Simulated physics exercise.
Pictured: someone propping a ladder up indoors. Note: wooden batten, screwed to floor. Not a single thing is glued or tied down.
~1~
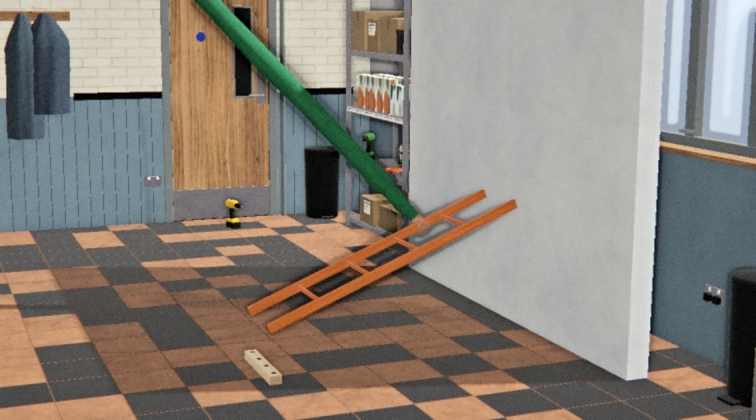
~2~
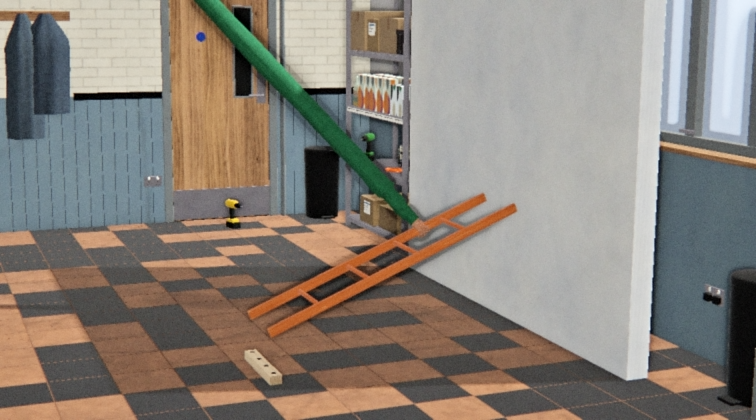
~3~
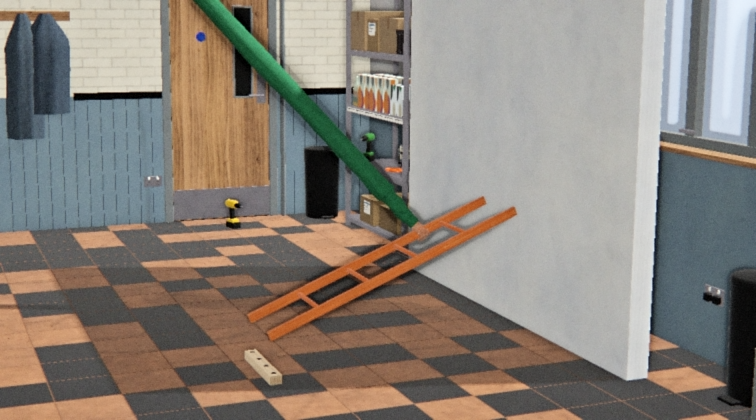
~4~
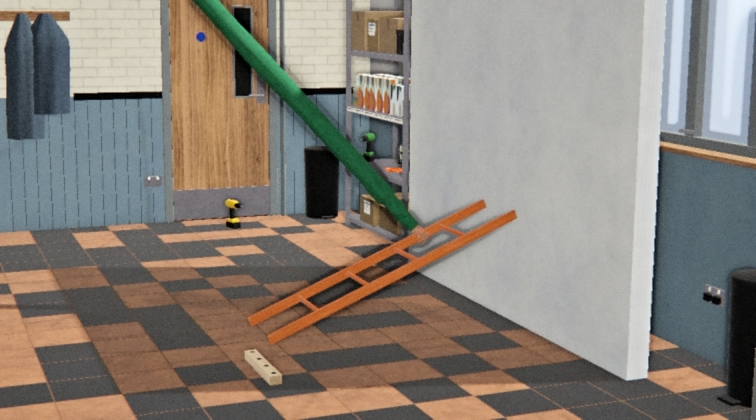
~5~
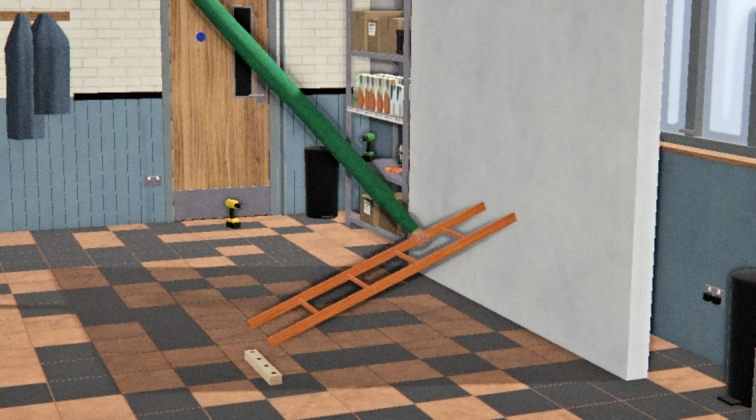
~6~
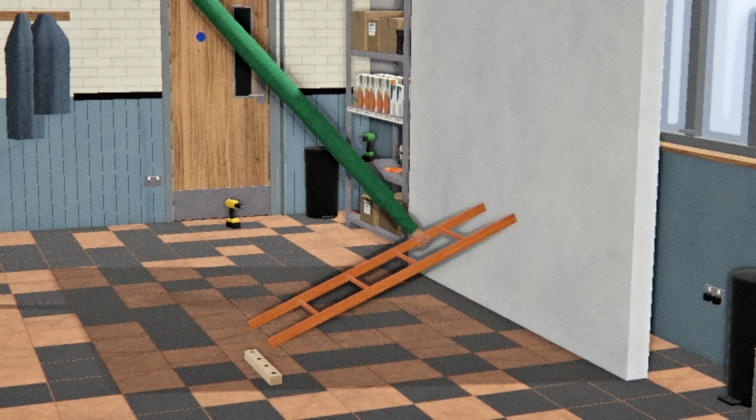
A large pale grey wall panel stands on the right of a workshop with a checkered orange and dark floor, seen from slightly above. A green pole slants down from the upper left to its base, near an orange ladder lying at a low slant, with a pale batten in front and a wooden door behind. The ladder shifts very slightly downward, then stays still, while the camera stays fixed.
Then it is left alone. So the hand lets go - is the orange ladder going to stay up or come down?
Chances are it will lose its footing.
Then, 0.26 s later than the last frame, orange ladder tilted by 10° near (377, 294).
When it is over, the orange ladder slips down, near (371, 323).
